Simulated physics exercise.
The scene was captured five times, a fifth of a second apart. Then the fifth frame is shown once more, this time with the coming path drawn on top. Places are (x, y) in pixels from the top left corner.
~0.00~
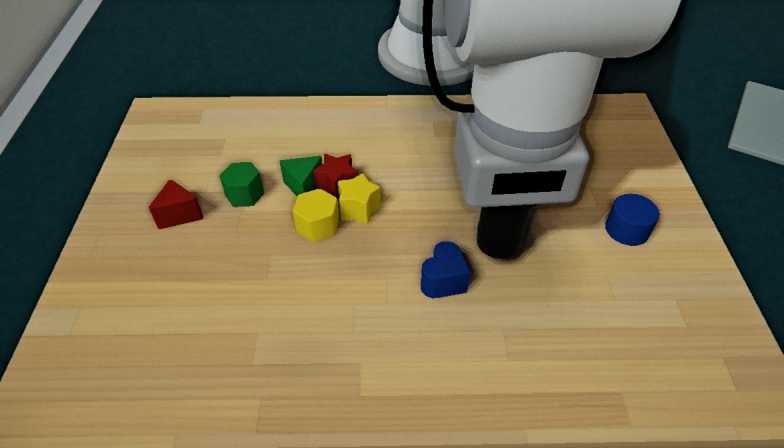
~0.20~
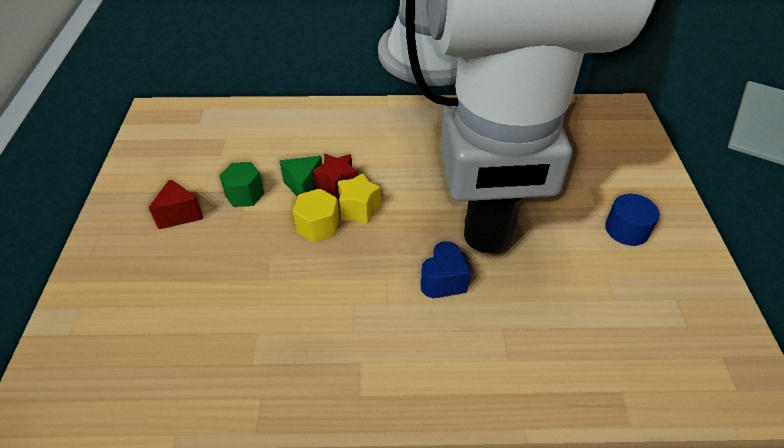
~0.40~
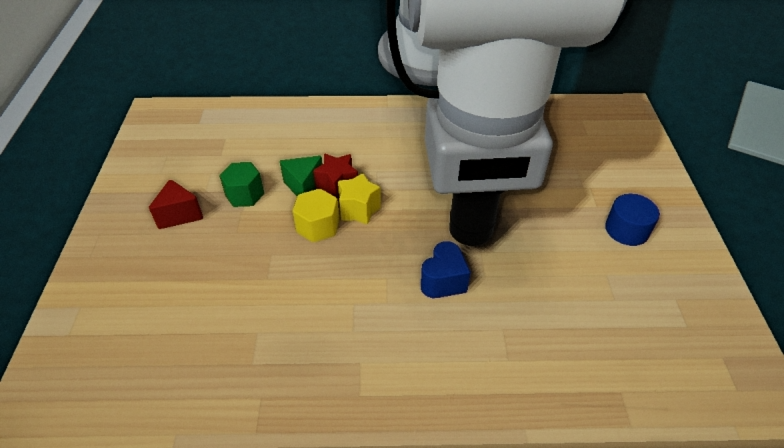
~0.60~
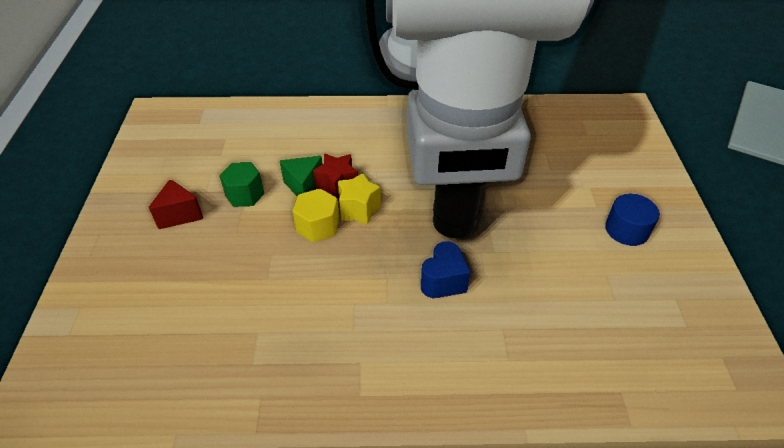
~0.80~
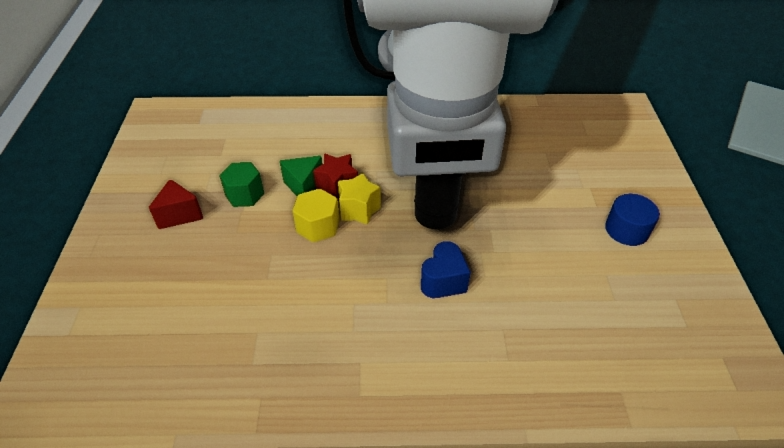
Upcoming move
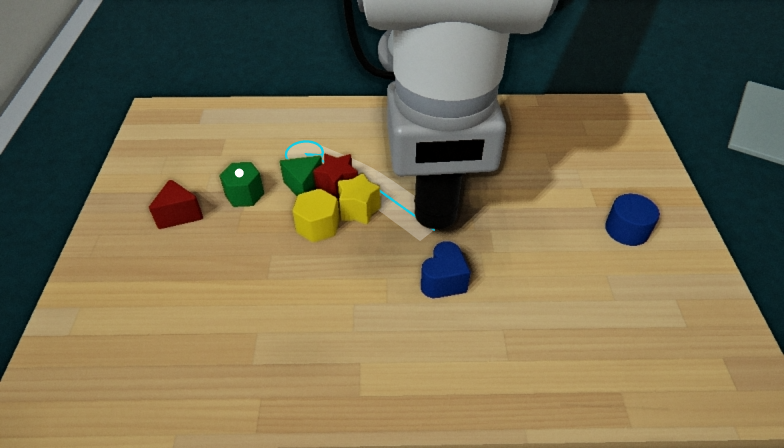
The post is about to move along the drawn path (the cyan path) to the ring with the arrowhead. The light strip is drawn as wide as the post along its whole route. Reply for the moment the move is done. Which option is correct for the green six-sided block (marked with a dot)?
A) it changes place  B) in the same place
My answer is option A.
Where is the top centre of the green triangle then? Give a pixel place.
My best guess is (246, 159).
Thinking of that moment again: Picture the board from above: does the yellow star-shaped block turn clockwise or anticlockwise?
The turn is anti-clockwise.
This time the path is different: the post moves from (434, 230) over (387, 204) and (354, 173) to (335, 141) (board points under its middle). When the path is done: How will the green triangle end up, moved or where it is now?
At the moment the path ends, the green triangle no longer stands where it did.
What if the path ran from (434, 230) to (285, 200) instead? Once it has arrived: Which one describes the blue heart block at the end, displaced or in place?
It gets no push and keeps its place.
The drawn path runs from (434, 230) over (391, 199) and (349, 173) to (304, 153); the dot is on the green six-sided block.
The first path, step by step. One third of the way, post (390, 184); yellow star-shaped block (349, 186), turned 20° anticlockwise.
Two thirds of the way, post (348, 158); green triangle (276, 159); red star-shaped block (311, 159); yellow star-shaped block (337, 178), turned 85° anticlockwise.
At the end, post (302, 138); green six-sided block (226, 177), turned 40° anticlockwise; green triangle (246, 159), turned 35° anticlockwise; red star-shaped block (276, 148), turned 35° anticlockwise; yellow star-shaped block (337, 178), turned 85° anticlockwise.
